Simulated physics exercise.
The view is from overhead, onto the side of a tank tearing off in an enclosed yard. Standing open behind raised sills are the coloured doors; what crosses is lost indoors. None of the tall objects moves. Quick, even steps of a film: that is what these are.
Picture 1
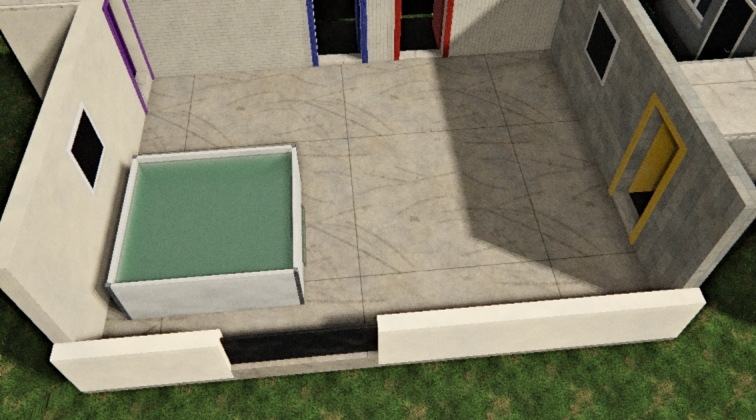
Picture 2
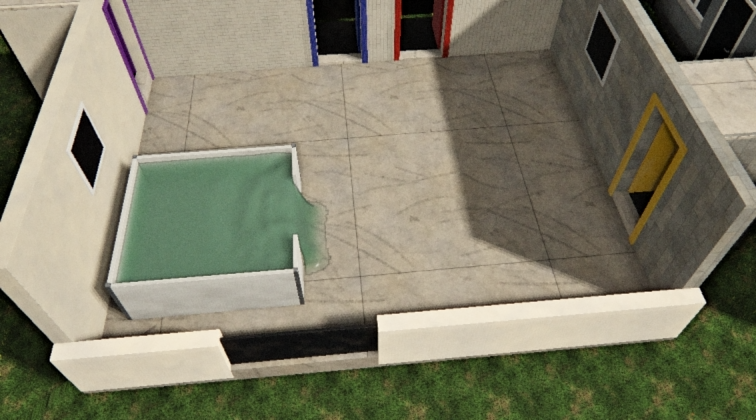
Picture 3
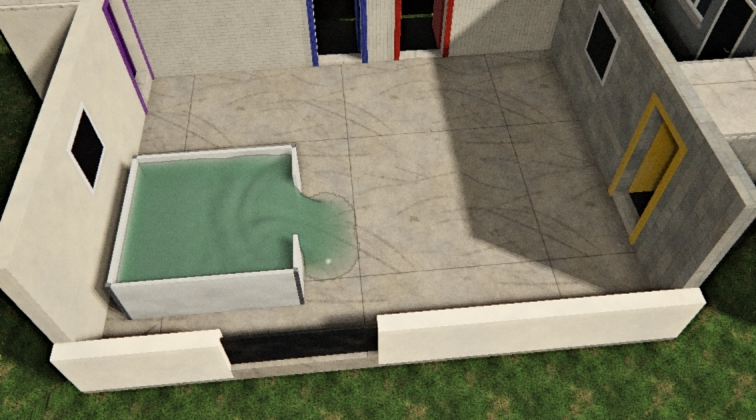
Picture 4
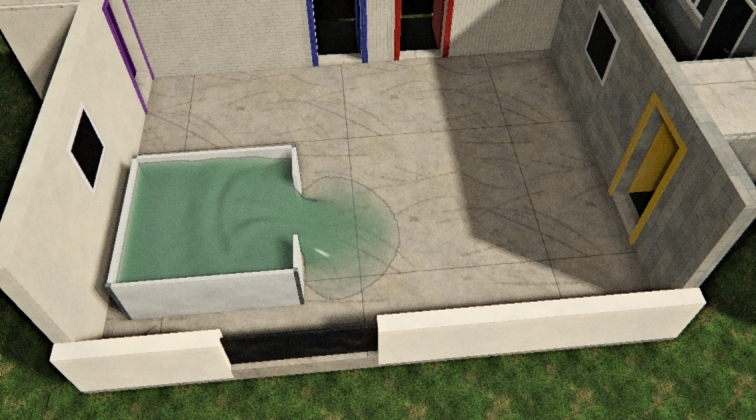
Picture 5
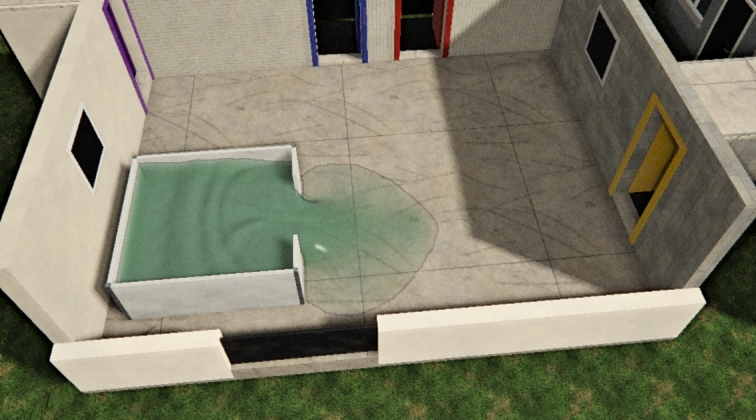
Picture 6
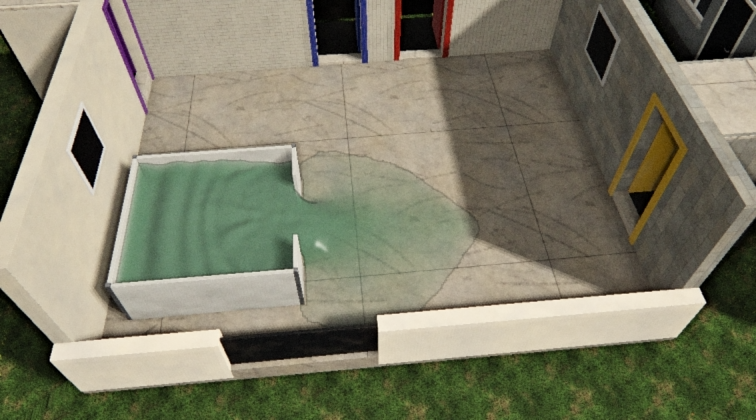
A walled yard with coloured doors held a tank of green water, still at first; then its right side broke open and the water poured out, spreading rightward across the paved floor in a widening pool.
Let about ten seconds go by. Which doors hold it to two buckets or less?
Blue door: Yes, purple door: Yes, red door: No, yellow door: No.
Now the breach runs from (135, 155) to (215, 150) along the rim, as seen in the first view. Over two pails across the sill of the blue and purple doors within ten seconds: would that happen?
The blue door exceeds the limit and the purple door exceeds the limit.
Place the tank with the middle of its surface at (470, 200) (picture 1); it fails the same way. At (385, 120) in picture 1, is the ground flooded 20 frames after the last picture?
Untouched there.
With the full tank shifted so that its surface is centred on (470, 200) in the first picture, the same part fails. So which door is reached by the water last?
Answer: The purple one.
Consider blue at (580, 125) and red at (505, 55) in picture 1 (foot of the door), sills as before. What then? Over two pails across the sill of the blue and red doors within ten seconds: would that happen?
Finding - blue door breaks the limit, red door breaks the limit.
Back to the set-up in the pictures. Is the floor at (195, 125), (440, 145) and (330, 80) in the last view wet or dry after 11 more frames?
Result, in the order given: Not wetted / wetted / not wetted.
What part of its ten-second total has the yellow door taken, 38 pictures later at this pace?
Approximately 95 per cent.
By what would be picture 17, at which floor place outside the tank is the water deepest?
I'd put it around (644, 293).
A moment on, water covers 40 % of the floor; the blue door not reached, the purple door not reached, the red door not reached, the yellow door wet at the sill, nothing in.
Next, water covers 55 % of the floor; the blue door not reached, the purple door not reached, the red door not reached, the yellow door over two buckets in.
Then, water covers 60 % of the floor; the blue door not reached, the purple door not reached, the red door under two buckets in, the yellow door far over two buckets in.
Later, water covers 70 % of the floor; the blue door wet at the sill, nothing in, the purple door not reached, the red door over two buckets in, the yellow door far over two buckets in.
In the end, water covers 100 % of the floor; the blue door under two buckets in, the purple door wet at the sill, nothing in, the red door far over two buckets in, the yellow door far over two buckets in.
